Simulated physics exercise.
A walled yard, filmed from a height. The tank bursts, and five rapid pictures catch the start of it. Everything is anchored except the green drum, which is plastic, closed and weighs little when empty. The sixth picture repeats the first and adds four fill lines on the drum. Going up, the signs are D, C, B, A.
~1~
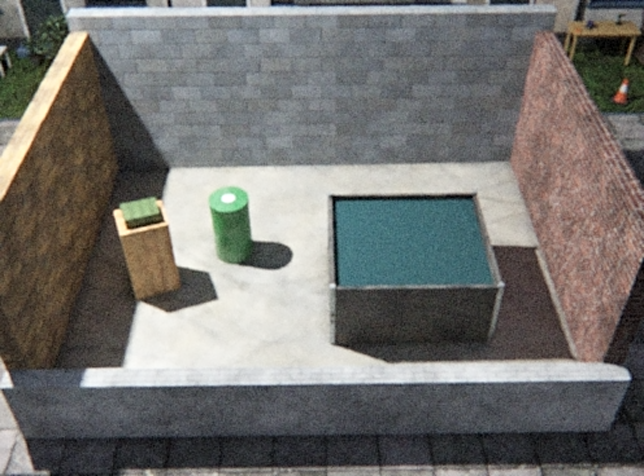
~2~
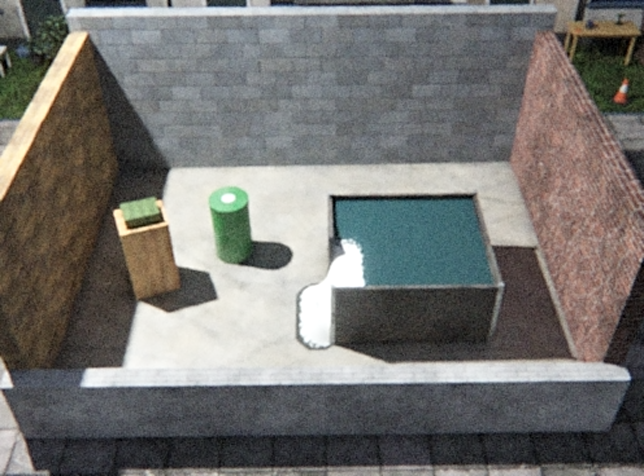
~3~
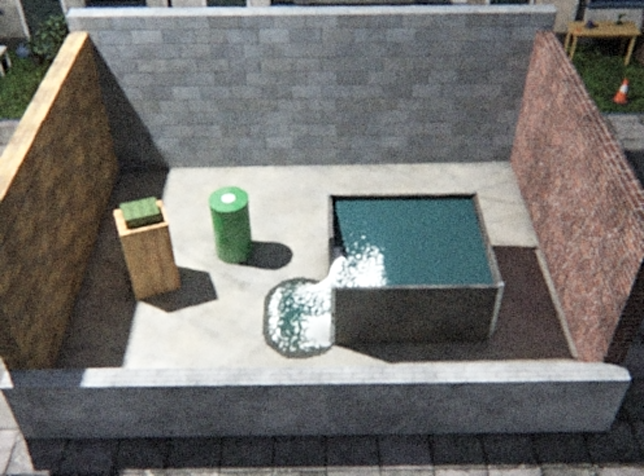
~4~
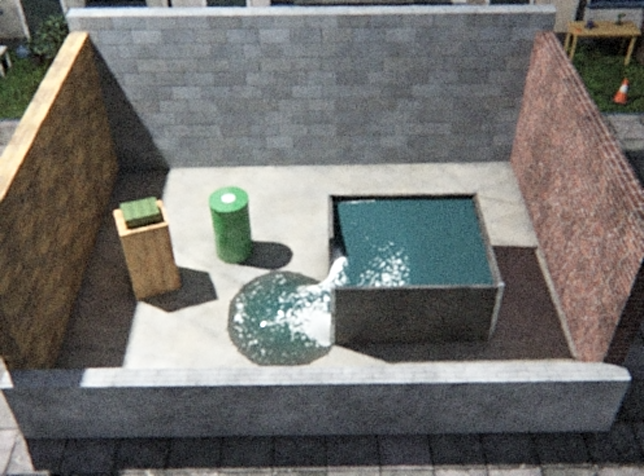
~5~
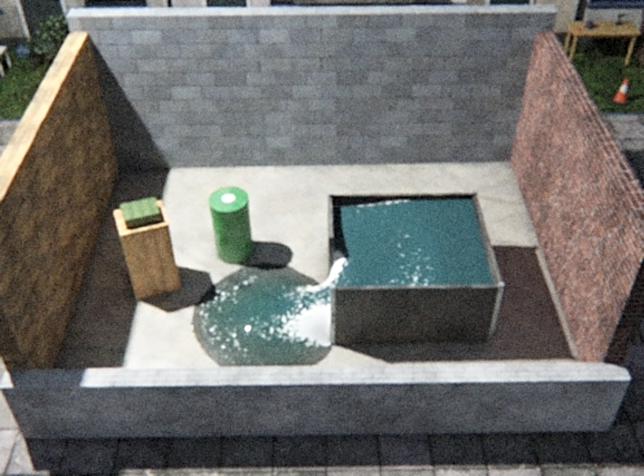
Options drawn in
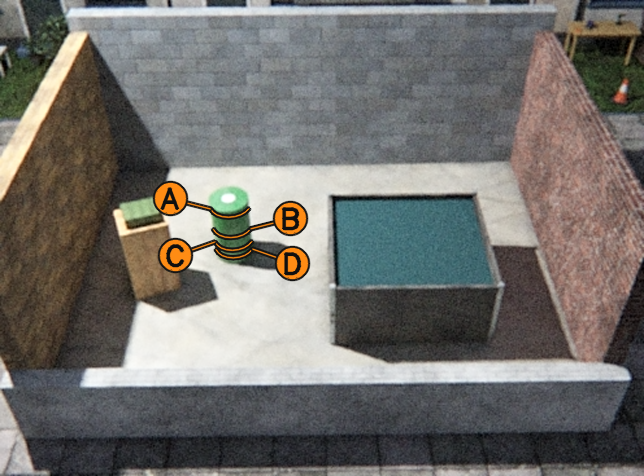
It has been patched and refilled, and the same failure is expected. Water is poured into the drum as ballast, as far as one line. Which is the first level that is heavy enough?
Level D just does it.
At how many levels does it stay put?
All of them.
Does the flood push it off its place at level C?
No, not at all.
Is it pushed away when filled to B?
No, not at all.
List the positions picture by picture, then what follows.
Lid of the green drum at (229, 198); tank full, its middle at (409, 242), in the first picture.
In the second picture, 2 % of the ground wet, in view closest to the drum at (305, 295).
In the third picture, 4 % of the ground wet, in view closest to the drum at (286, 285).
In the fourth picture, 7 % of the ground wet, in view closest to the drum at (262, 279).
Lid of the green drum at (229, 198); 10 % of the ground wet, in view closest to the drum at (244, 273), in the fifth picture.
On the marked copy, A at (228, 217); B at (230, 237); C at (232, 250); D at (233, 257); from the bottom up D, C, B, A.
For level A, it does not move.
For level B, it does not move.
For level C, it does not move.
For level D, it does not move.
